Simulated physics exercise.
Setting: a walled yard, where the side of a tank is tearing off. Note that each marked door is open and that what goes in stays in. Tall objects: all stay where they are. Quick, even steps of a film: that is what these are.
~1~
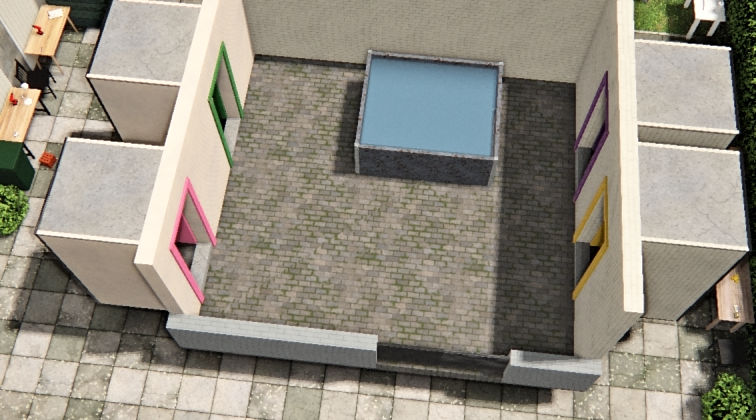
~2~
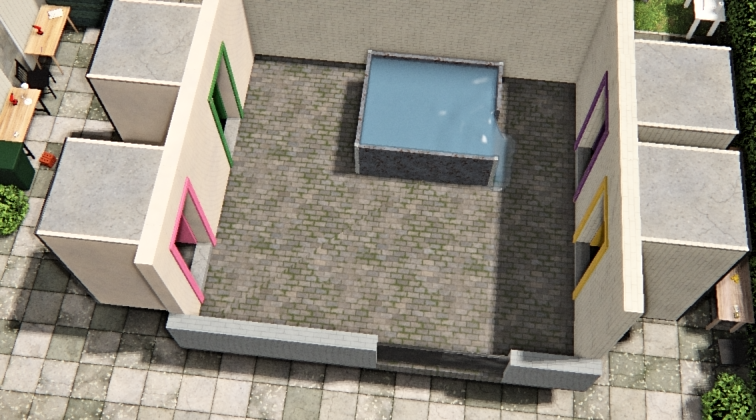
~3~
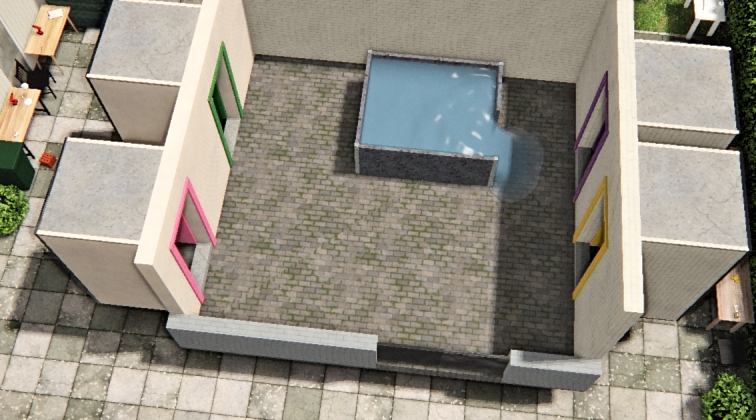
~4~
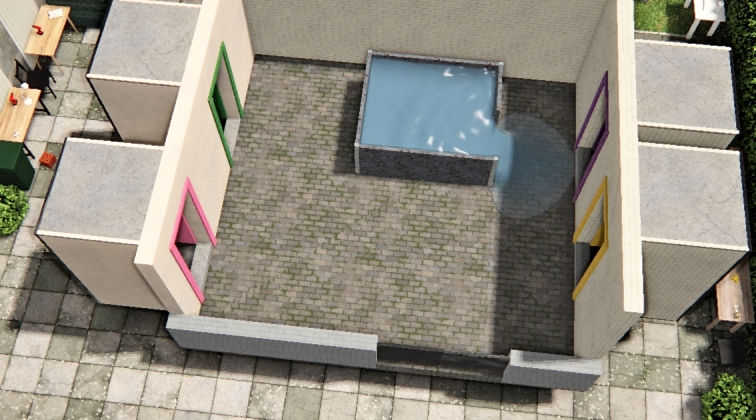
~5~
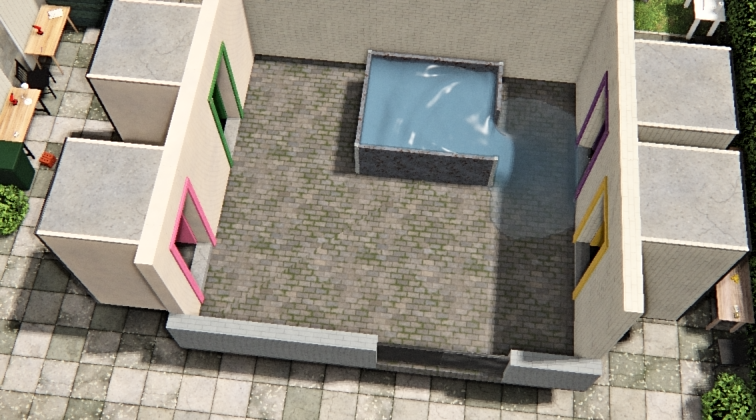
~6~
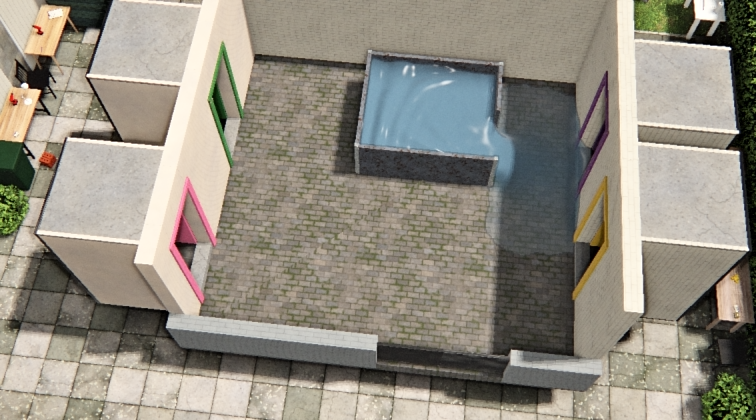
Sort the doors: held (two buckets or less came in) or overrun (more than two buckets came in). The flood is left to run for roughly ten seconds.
Sorted: Yellow door overrun, pink door held, green door overrun, purple door overrun.
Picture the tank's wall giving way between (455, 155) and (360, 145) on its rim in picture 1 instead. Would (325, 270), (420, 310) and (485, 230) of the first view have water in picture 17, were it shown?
One by one: Waterlogged; waterlogged; unsoaked.
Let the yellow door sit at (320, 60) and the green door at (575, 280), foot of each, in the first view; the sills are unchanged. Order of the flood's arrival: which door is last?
That's the one in pink.
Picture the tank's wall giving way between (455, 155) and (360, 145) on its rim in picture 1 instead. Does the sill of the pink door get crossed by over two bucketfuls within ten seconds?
Pink door: Tops the limit.
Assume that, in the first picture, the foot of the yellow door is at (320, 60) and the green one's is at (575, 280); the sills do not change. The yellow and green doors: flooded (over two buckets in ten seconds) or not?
I'd say the yellow door falls short, while the green door overflows.
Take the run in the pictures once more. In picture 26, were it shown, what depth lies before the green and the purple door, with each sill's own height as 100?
Roughly 0 per cent, then 170 per cent.
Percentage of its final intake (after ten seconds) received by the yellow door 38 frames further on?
Roughly 95 %.
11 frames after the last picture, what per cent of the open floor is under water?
About 30 %.
A moment on, water covers 20 % of the floor; the yellow door under two buckets in, the pink door not reached, the green door not reached, the purple door far over two buckets in.
Next, water covers 30 % of the floor; the yellow door over two buckets in, the pink door not reached, the green door not reached, the purple door far over two buckets in.
Then, water covers 50 % of the floor; the yellow door over two buckets in, the pink door not reached, the green door not reached, the purple door far over two buckets in.
Later, water covers 85 % of the floor; the yellow door over two buckets in, the pink door wet at the sill, nothing in, the green door wet at the sill, nothing in, the purple door far over two buckets in.
In the end, water covers 100 % of the floor; the yellow door over two buckets in, the pink door wet at the sill, nothing in, the green door over two buckets in, the purple door far over two buckets in.
